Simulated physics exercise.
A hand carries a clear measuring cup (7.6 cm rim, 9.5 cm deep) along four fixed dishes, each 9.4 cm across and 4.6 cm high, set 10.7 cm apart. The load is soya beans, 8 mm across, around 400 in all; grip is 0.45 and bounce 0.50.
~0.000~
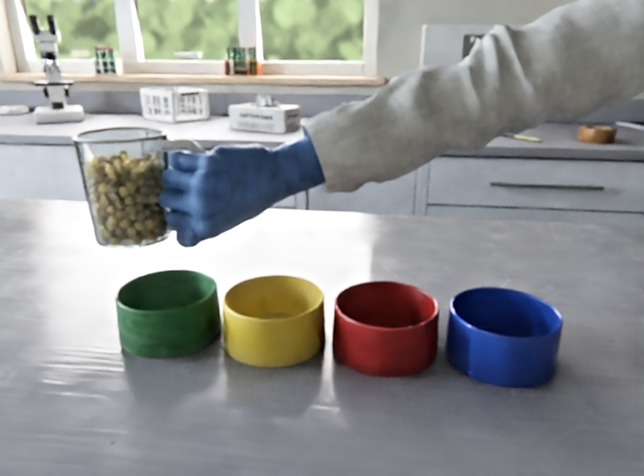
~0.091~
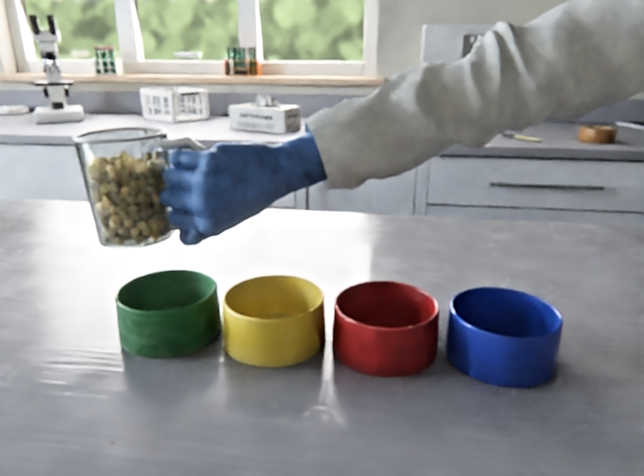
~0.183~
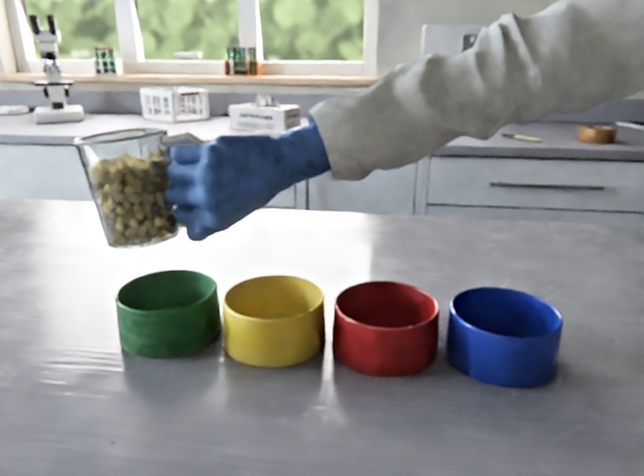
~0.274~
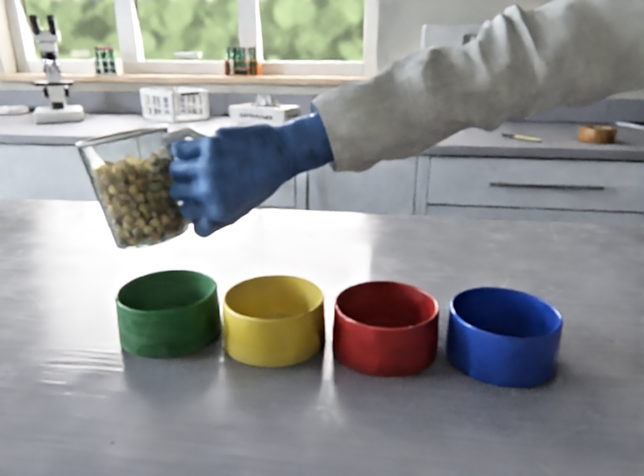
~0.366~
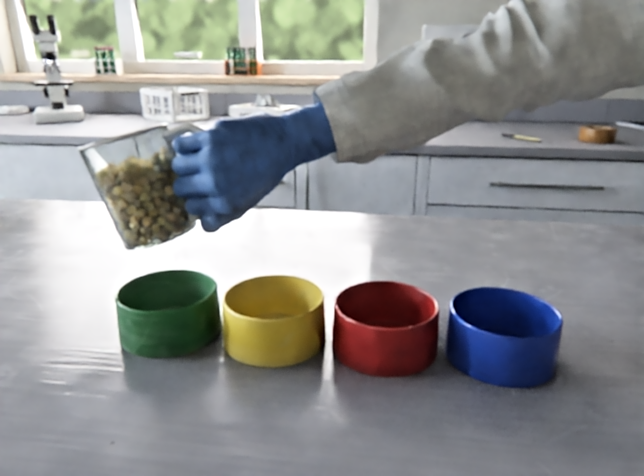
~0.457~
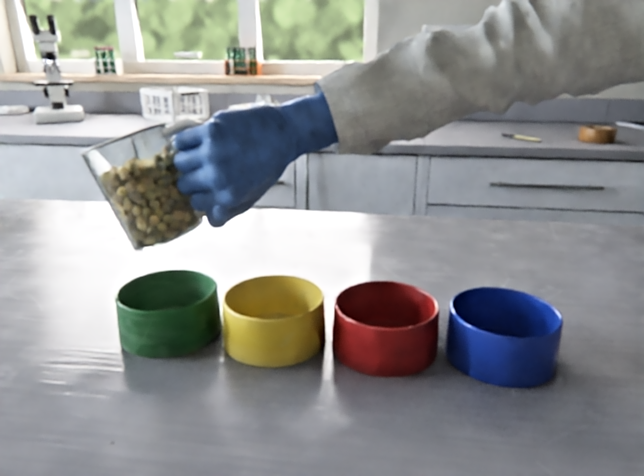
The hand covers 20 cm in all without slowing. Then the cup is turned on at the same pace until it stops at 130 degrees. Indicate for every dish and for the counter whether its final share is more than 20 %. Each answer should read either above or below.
Red - below, blue - below, green - above, yellow - below, counter - below.
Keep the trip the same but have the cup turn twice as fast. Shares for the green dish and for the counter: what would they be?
In that case the green dish gets 90 and the counter gets 10.
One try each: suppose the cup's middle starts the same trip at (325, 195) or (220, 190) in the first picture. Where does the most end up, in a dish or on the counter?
The winner: Red; yellow.
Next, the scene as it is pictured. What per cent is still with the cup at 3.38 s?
Reading: Approx. 0 %.
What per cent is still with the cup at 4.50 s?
About 0 percent of the load.
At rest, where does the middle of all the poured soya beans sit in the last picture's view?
I'd say roughly (177, 310).
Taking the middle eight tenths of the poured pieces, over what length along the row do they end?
It spans roughly 6 centimetres along the row.
After 2.21 s, tilt 106 degrees; cup holds 70 %, green 25 %.
After 3.38 s, tilt 130 degrees; cup holds 0 %, green 90 %.
After 4.50 s, tilt 130 degrees; cup holds 0 %, green 90 %.
In the end, at 4.8 s, red 0 %, blue 0 %, green 90 %, yellow 0 %, counter 10 %.
